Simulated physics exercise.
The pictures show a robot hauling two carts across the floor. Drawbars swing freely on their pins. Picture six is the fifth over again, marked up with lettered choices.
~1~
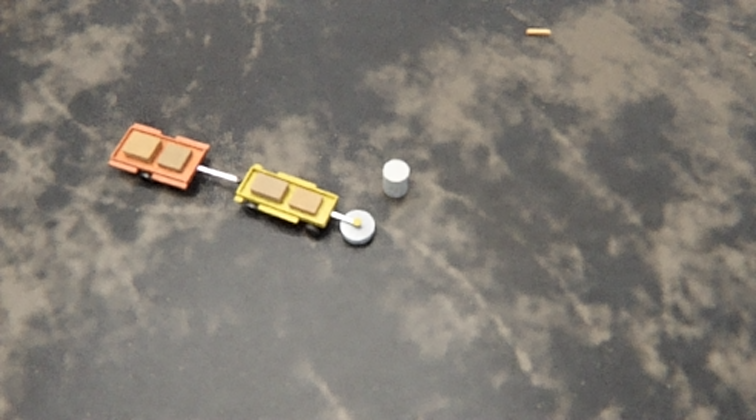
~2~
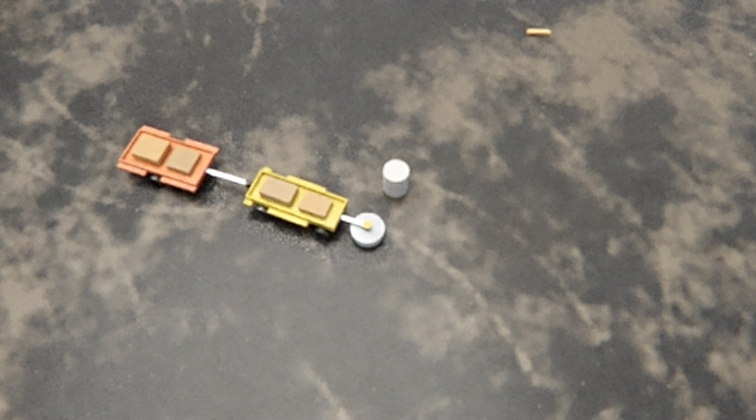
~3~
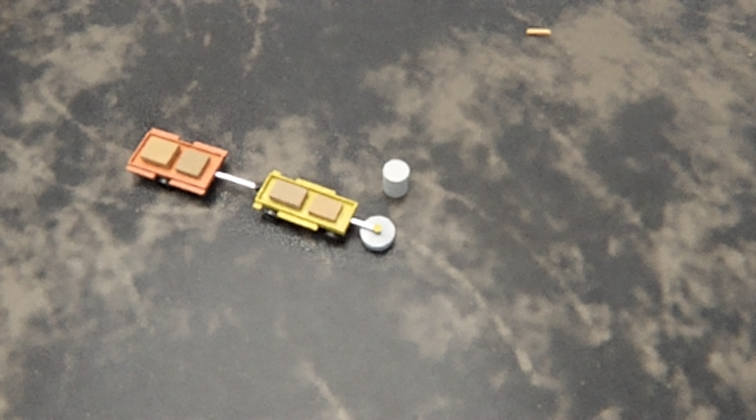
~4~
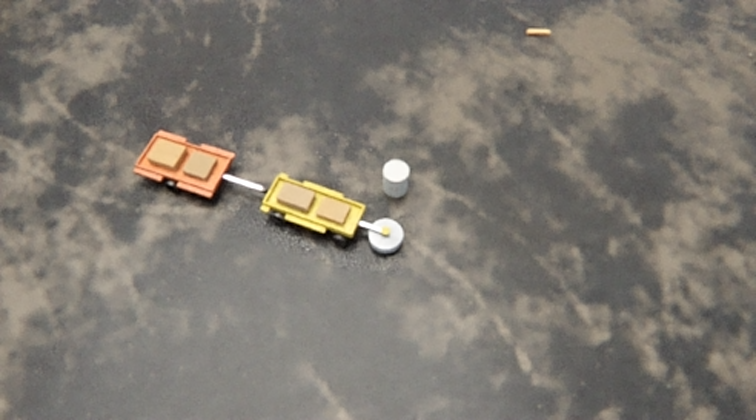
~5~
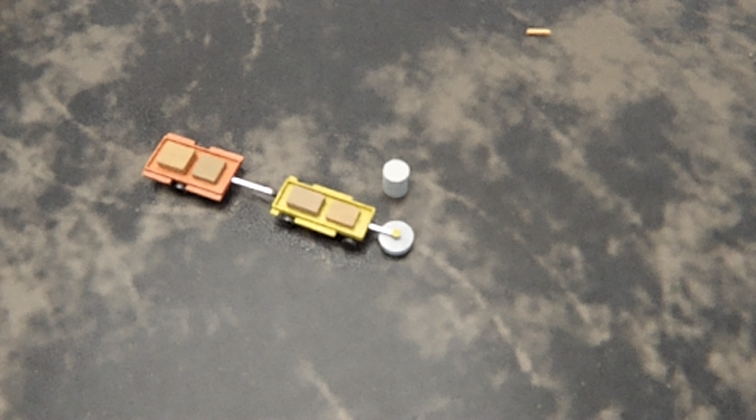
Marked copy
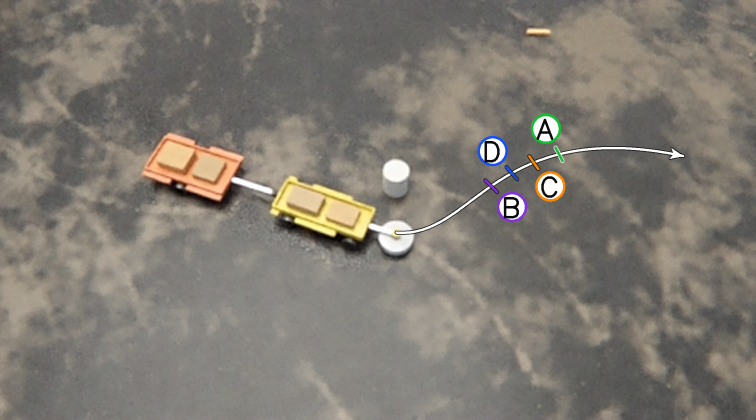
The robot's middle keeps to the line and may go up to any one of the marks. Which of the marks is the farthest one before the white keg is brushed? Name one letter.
As far as tick C.
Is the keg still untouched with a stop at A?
No.
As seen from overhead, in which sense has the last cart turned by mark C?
For that mark, anticlockwise.
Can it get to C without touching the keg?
Yes.
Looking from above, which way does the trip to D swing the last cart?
Anticlockwise.
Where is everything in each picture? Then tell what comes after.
White keg (396, 187); robot (358, 226); yellow cart (287, 197), in the first picture.
Robot (368, 229); yellow cart (297, 200); orange cart (168, 157); white keg (396, 187), in the second picture.
Robot (378, 232); yellow cart (307, 203); orange cart (177, 160); white keg (396, 187), in the third picture.
Robot (386, 235); yellow cart (314, 206); orange cart (184, 163); white keg (396, 187), in the fourth picture.
Robot (396, 237); yellow cart (324, 209); orange cart (193, 165); white keg (396, 187), in the fifth picture.
On the marked copy, A at (559, 154); B at (491, 186); C at (534, 163); D at (512, 173); the route from (396, 233) via (530, 164) to (683, 156).
With C. Early on, robot (450, 220), last cart (238, 181).
Further on, robot (493, 189), last cart (284, 195).
At the end, robot (532, 168), last cart (327, 202); nothing has been touched.
As for the rest, A is too far, the keg has been hit; B is safe but short; D is safe but short.
